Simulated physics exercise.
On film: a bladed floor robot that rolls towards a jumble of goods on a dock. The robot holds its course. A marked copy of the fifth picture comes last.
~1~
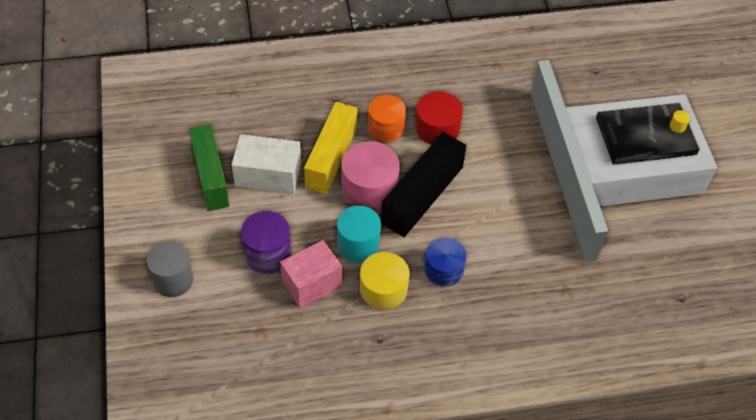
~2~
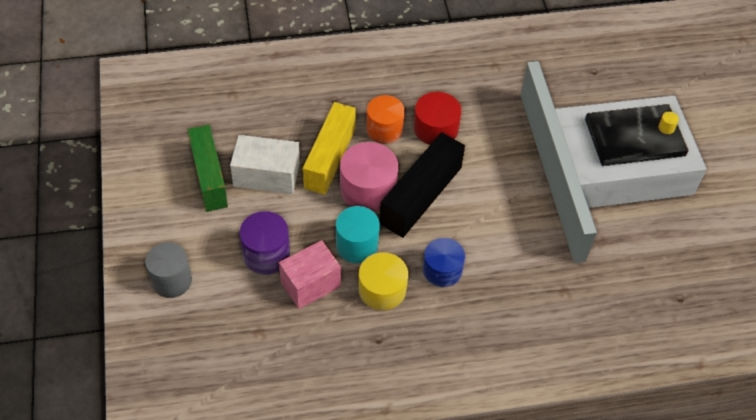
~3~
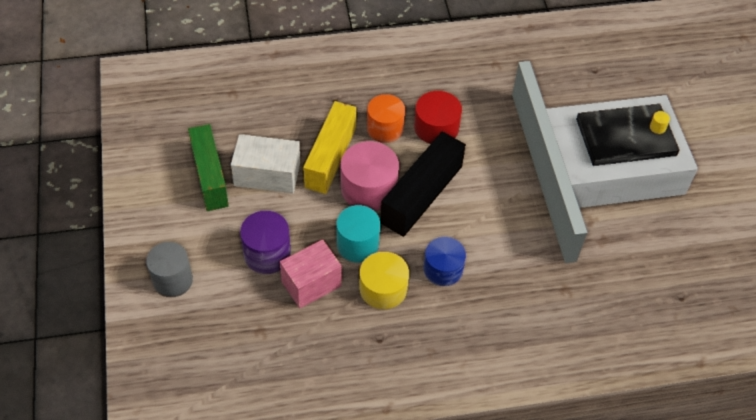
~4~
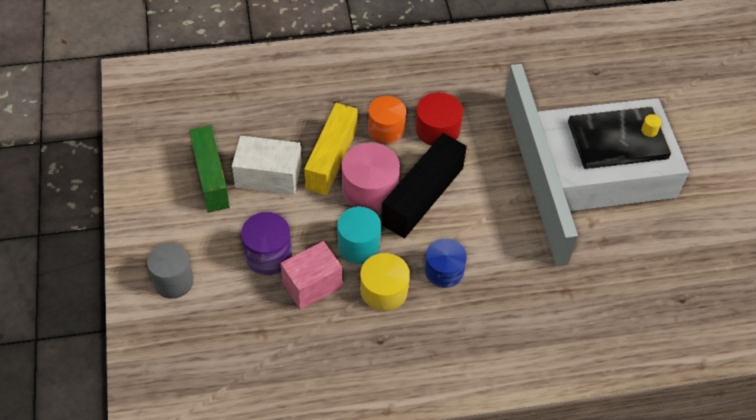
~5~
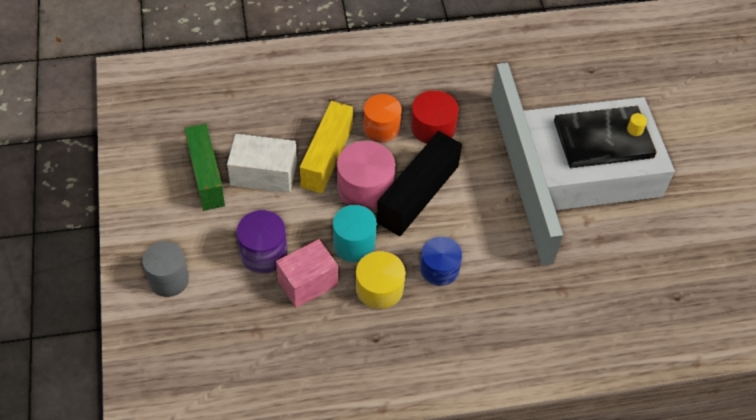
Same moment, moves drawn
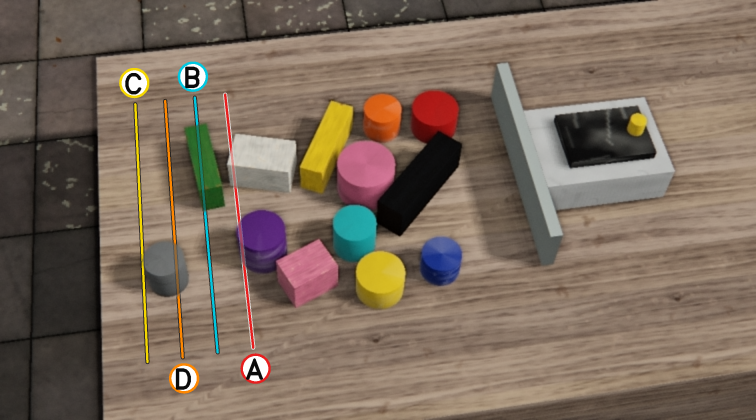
A grey machine with a wide upright blade slid slowly and steadily left across a wooden surface towards a cluster of colourful blocks and cylinders, which stayed where they were, and a gap still remained.
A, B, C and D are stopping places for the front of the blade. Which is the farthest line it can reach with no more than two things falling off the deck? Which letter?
The farthest such stop is B.
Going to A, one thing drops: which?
The green bar.
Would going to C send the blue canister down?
No.
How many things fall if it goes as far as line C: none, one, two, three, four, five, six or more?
Six or more.
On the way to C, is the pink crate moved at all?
By then, yes.
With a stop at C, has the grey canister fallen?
By then, yes.
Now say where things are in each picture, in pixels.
Pink crate (311, 274); purple canister (267, 242); red canister (439, 119), in the first frame.
Robot (630, 134); orange canister (385, 120), in the second frame.
Robot (621, 134); green bar (208, 167), in the third frame.
Robot (612, 137); pink canister (370, 178), in the fourth frame.
Robot (598, 136); turquoise canister (355, 234); yellow canister (380, 281); blue canister (441, 261), in the fifth frame.
On the copy, A at (238, 211); B at (205, 214); C at (141, 222); D at (173, 218).
On B. First, robot (488, 149); yellow canister (367, 284); orange canister (331, 121).
Then, robot (374, 162); green bar (116, 158); white crate (158, 160).
Finally, robot (281, 173); green bar over the edge; white crate over the edge; two fallen.
By contrast, A is within the limit but short; C drops six; D drops three.
